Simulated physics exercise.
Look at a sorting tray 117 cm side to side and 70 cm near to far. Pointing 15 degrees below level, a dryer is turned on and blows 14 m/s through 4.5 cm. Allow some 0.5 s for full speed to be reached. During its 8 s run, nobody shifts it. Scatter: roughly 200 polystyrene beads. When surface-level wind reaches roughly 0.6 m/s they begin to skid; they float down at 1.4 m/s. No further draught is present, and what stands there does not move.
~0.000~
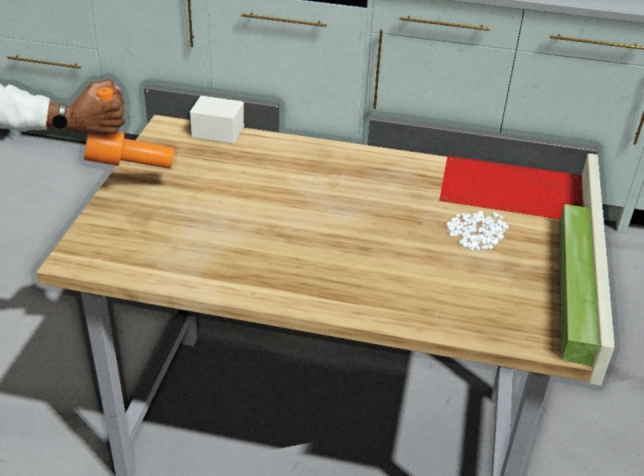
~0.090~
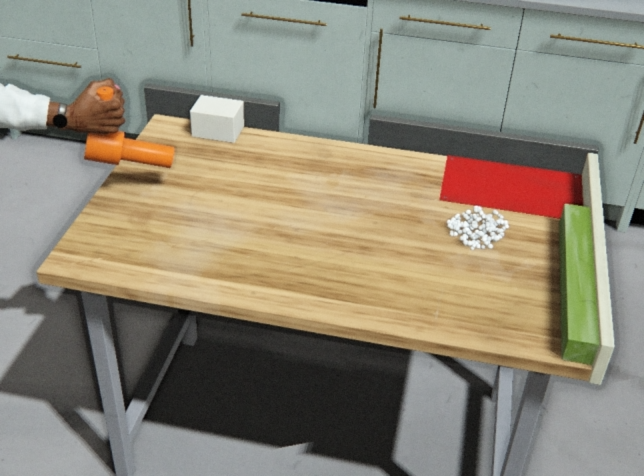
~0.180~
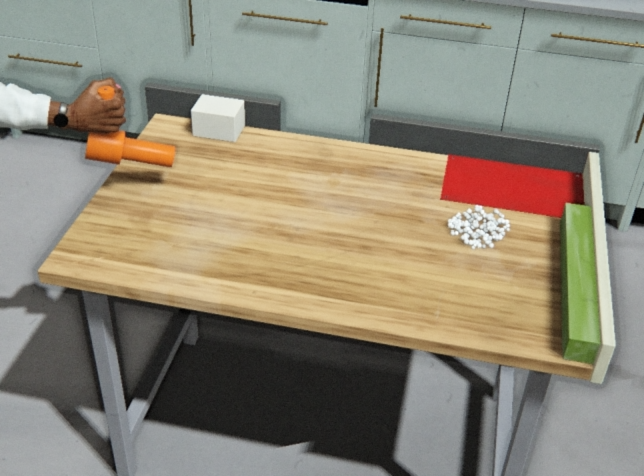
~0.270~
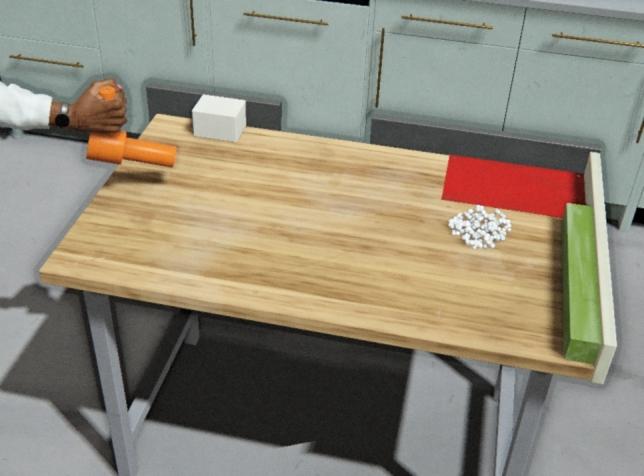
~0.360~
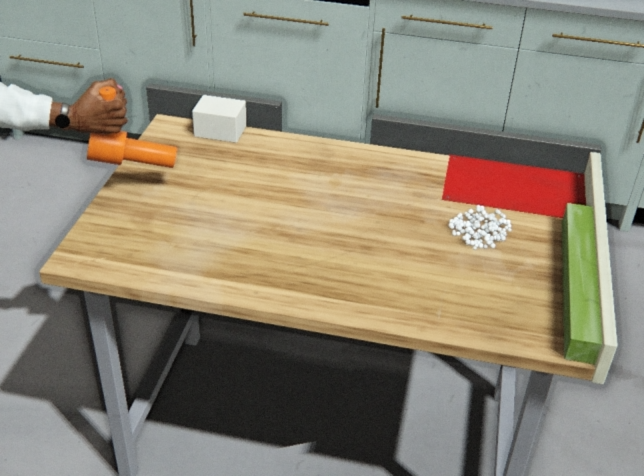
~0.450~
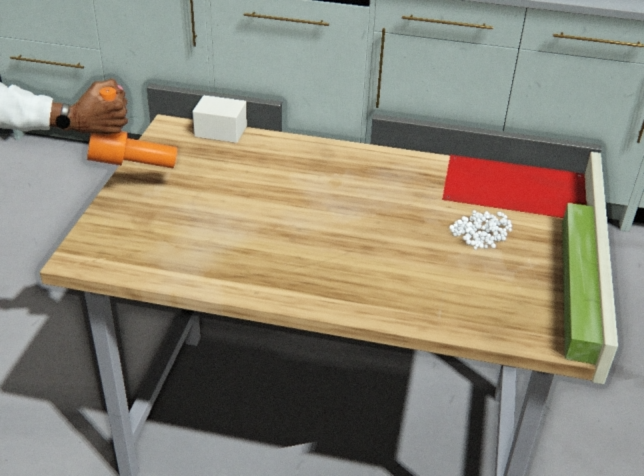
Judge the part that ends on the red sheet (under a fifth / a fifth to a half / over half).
The share on the red sheet is less than a fifth.
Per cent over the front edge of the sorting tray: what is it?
Roughly 80 % front.
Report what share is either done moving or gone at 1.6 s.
Estimate: Close to 40 %.
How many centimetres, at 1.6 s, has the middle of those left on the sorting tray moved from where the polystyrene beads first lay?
Centre offset: Approx. 20 cm.
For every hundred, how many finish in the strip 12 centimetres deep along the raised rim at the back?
0 %.
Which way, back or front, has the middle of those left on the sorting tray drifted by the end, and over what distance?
Net drift is to the rear by close to 10 cm.
After 1.6 s, 57 % are on the move or not yet settled, 0 % are on the red sheet; the middle of those still in play is near (562, 281).
After 2.6 s, 18 % are on the move or not yet settled, 0 % are on the red sheet; the middle of those still in play is near (580, 223).
After 4.4 s, 10 % are on the move or not yet settled, 0 % are on the red sheet; the middle of those still in play is near (587, 223).
After 8.0 s, at the end, 0 % are on the red sheet; the middle of those still in play is near (587, 223).
